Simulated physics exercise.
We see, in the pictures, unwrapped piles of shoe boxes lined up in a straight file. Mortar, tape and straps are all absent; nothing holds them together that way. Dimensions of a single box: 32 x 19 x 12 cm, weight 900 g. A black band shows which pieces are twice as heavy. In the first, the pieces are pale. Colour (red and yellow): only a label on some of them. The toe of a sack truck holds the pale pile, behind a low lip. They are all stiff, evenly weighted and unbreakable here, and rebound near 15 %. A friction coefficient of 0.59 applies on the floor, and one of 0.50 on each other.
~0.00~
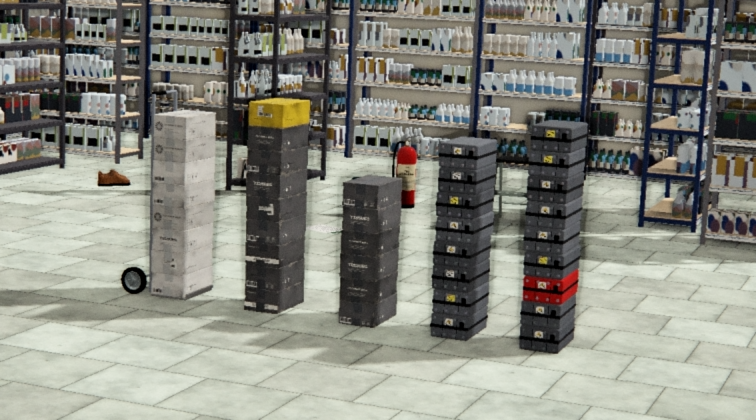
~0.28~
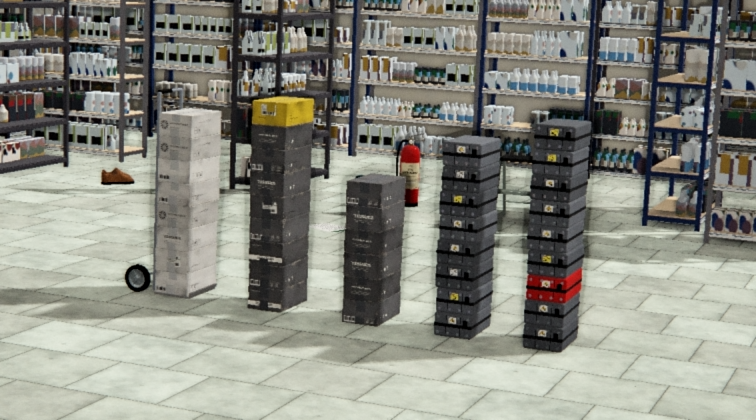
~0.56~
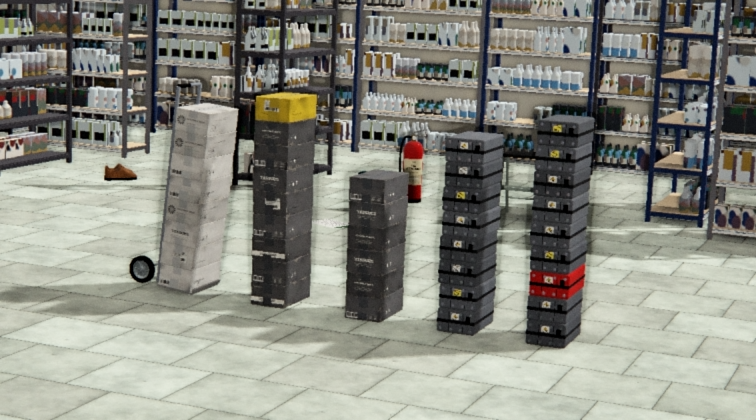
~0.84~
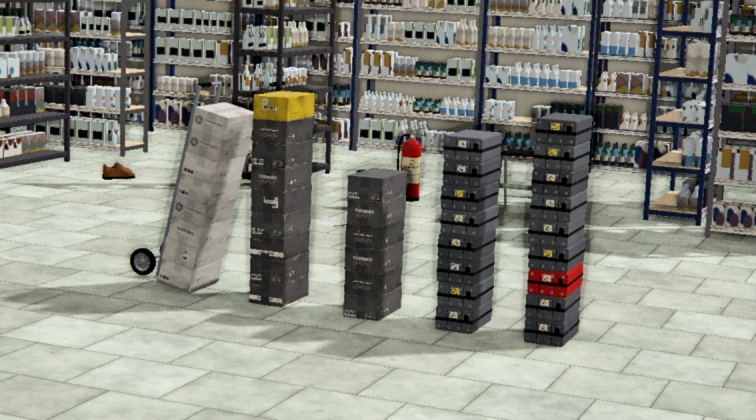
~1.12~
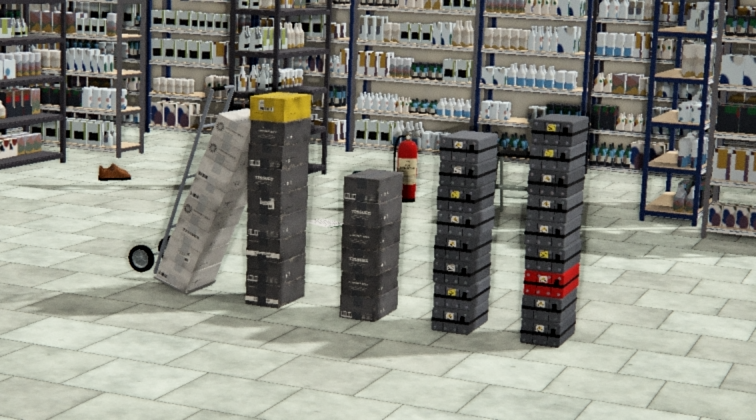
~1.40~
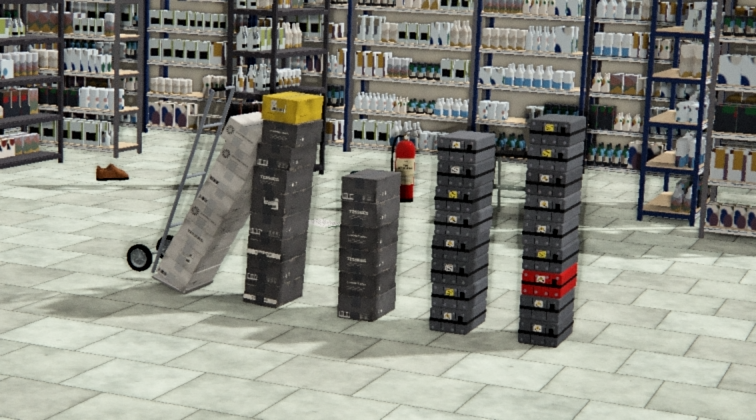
A pale stack of boxes on a hand truck leaned steadily to the right, came away from the truck's frame, and met the dark, yellow-topped stack beside it, which tilted slightly.
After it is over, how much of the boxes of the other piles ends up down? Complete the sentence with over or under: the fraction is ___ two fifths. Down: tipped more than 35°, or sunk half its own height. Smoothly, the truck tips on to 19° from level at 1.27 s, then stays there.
The fraction is over two fifths.
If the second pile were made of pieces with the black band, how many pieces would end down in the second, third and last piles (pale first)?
Counts down - second: 0; third: 0; last: 0.
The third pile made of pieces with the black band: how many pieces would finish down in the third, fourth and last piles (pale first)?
Then third 6, fourth 8, last 9.
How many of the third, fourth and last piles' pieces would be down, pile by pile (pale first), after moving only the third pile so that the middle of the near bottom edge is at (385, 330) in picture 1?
The third pile ends with 5 down, the fourth with 8, the last with 9.
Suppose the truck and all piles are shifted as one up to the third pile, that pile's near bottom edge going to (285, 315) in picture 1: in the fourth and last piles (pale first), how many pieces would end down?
Pile by pile, fourth 8 and last 9.
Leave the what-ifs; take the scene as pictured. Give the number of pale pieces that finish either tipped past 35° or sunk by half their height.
The answer is 8 of the pale ones.
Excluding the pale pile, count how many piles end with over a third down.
Looks like 4 of them in total.
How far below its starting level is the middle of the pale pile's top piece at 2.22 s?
Some 30 centimetres.
After 2.22 s, 8 of the pale pile down; 9 of the 32 other boxes down; yellow box 42° from how it stood, 16 cm lower.
After 3.78 s, 8 of the pale pile down; 26 of the 32 other boxes down; yellow box 54° from how it stood, 48 cm lower; red box 32° from how it stood.
In the end (5.1 s), 8 of the pale pile down; 32 of the 32 other boxes down; red box on its side; yellow box 54° from how it stood, 60 cm lower. That is 100 per cent. From the last view, middles, red box near (640, 331), yellow box near (522, 251).
